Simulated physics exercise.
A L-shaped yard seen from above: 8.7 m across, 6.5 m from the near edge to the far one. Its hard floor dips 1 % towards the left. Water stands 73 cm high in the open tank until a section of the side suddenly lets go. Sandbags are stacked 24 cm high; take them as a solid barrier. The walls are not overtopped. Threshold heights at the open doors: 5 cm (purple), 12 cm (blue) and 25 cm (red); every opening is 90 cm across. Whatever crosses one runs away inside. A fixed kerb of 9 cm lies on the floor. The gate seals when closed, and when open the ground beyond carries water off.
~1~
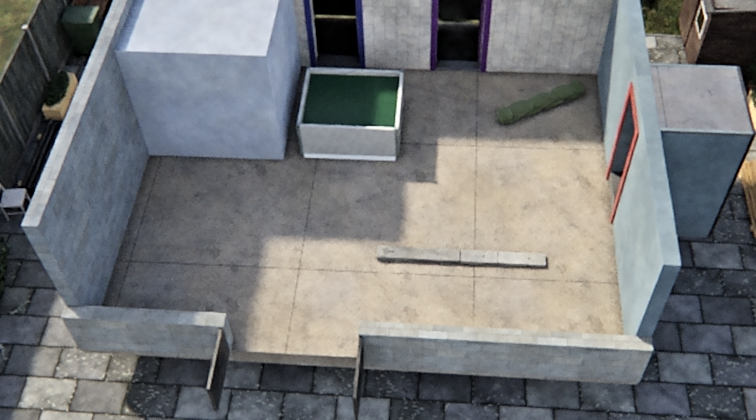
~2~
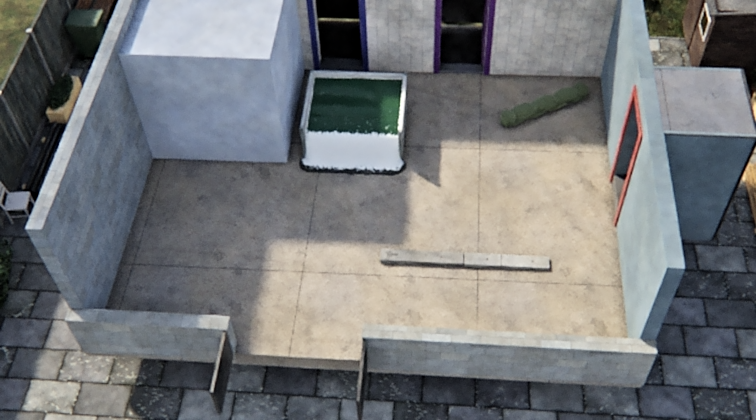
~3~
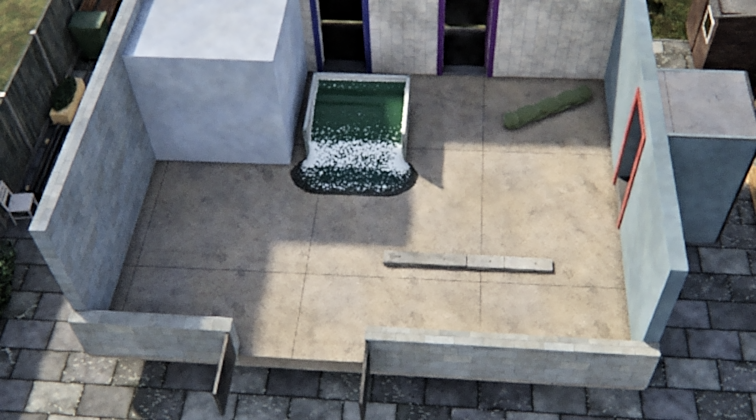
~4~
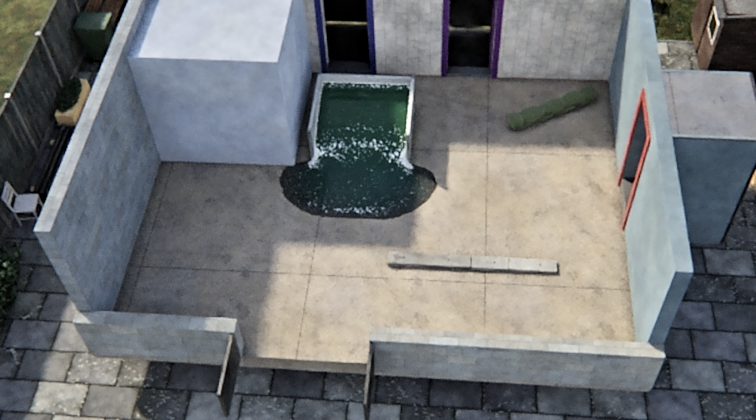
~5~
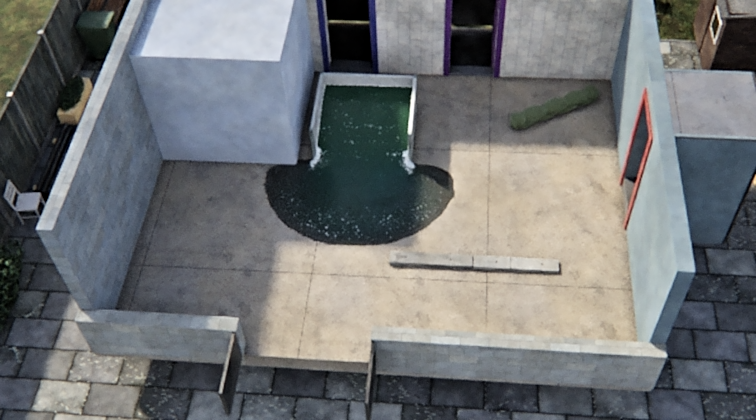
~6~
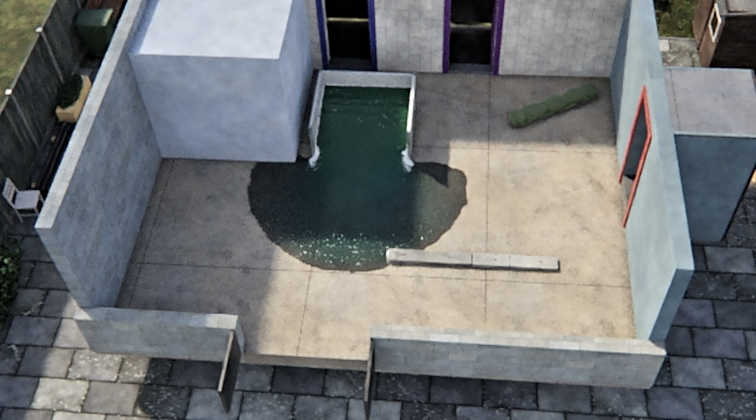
A walled yard with a pale concrete floor is seen from high above, with grey paving outside its low front wall and a wooden fence at left. A large pale block stands at back left beside an open white tank of green water, with a green roll, a low grey strip and a red-framed opening to the right. The tank's front gives way and water pours out in white froth, spreading forward in a dark, rounded pool to the strip's left end, while the view shifts slightly.
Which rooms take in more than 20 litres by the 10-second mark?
Within that time: At the purple door it stays under the limit; at the blue door it stays under the limit; at the red door it stays under the limit.
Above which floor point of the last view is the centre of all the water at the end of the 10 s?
Near (347, 225).
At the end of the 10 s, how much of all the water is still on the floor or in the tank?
Some 60 per cent remains.
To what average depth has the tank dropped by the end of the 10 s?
Roughly 2 cm on average.
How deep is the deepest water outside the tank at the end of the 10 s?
Roughly 8 cm.
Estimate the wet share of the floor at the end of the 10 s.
About 80 per cent.
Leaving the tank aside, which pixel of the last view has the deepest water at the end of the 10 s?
At about (138, 236).
A moment later water covers 35 % of the floor and is deepest (24 cm) near (339, 161); purple door not reached, blue door not reached, red door not reached.
Soon after water covers 45 % of the floor and is deepest (22 cm) near (377, 347); purple door not reached, blue door not reached, red door not reached.
Next water covers 50 % of the floor and is deepest (20 cm) near (118, 332); purple door not reached, blue door not reached, red door 2 cm at the sill, 0 L in.
Later on water covers 70 % of the floor and is deepest (13 cm) near (162, 161); purple door not reached, blue door not reached, red door 4 cm at the sill, 0 L in.
At the end water covers 80 % of the floor and is deepest (8 cm) near (138, 236); purple door not reached, blue door not reached, red door 1 cm at the sill, 0 L in.
